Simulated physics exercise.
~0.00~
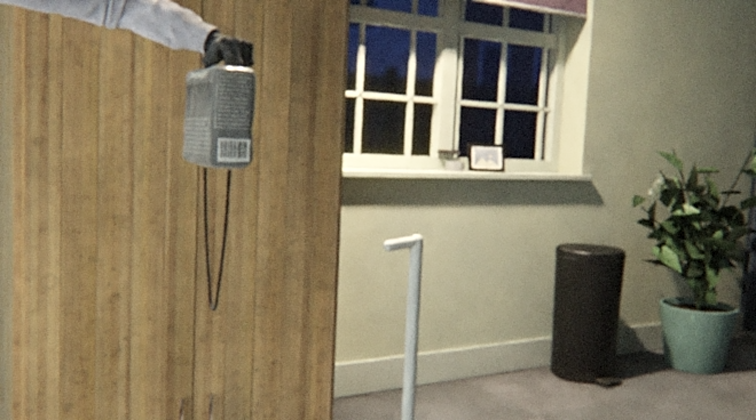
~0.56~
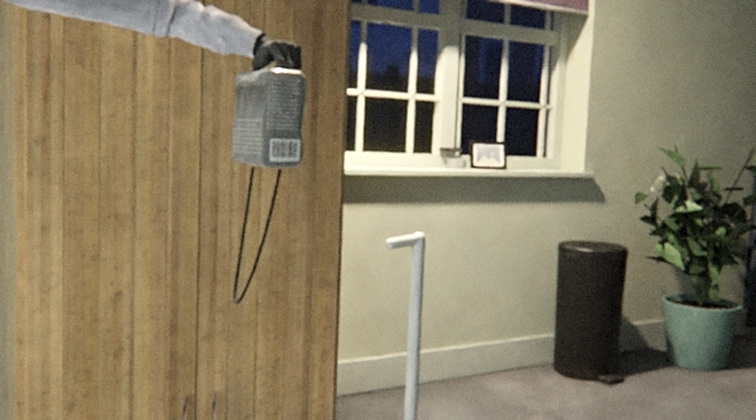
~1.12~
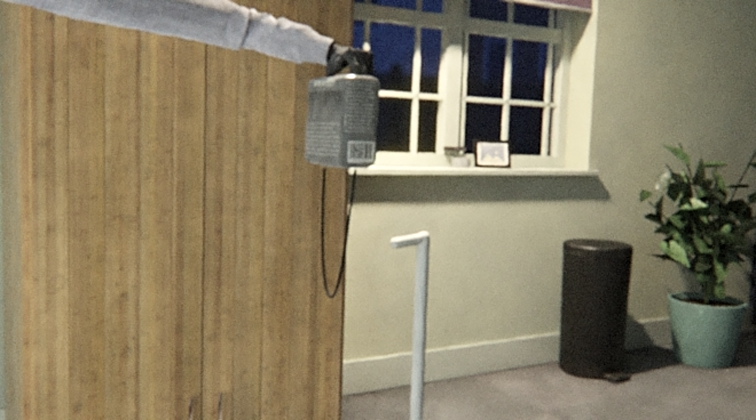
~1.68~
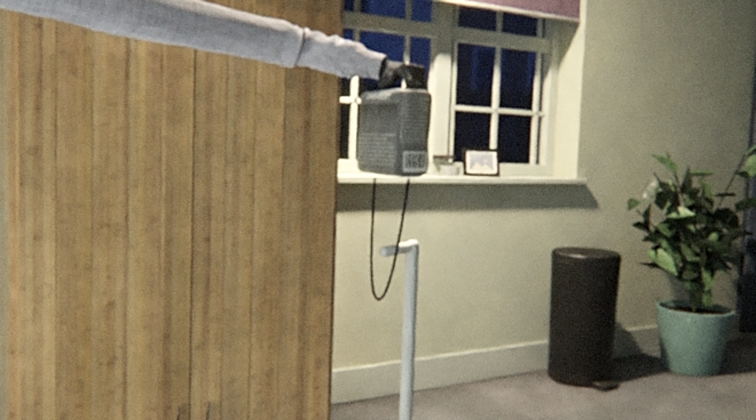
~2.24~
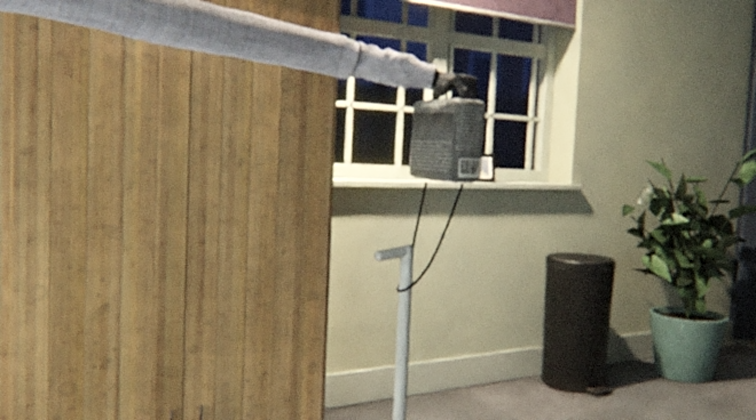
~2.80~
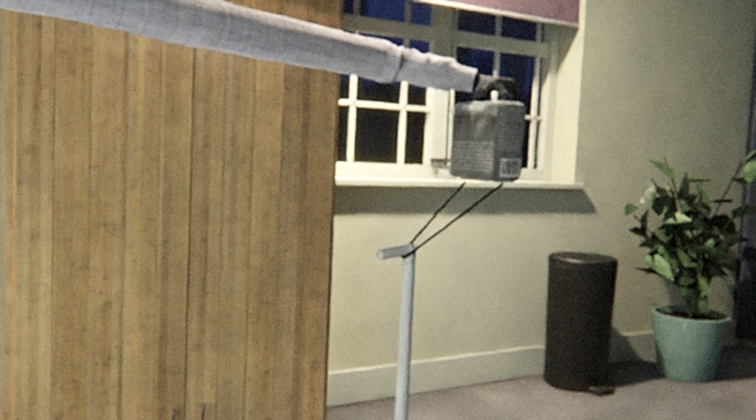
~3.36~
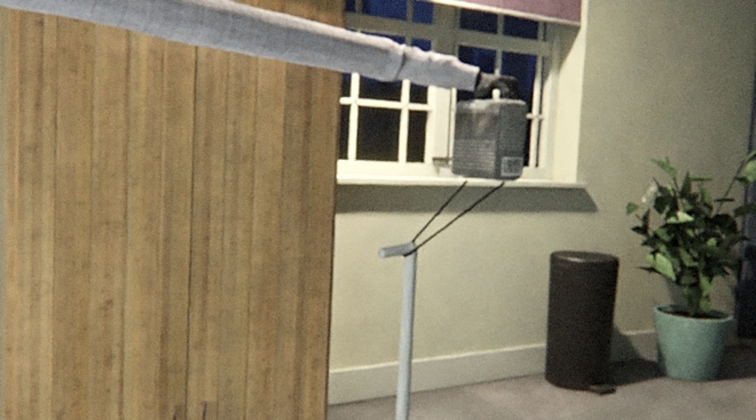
Grey bag with a dangling cord loop being carried right by a gloved hand, catching on a post's hook and stopping taut.
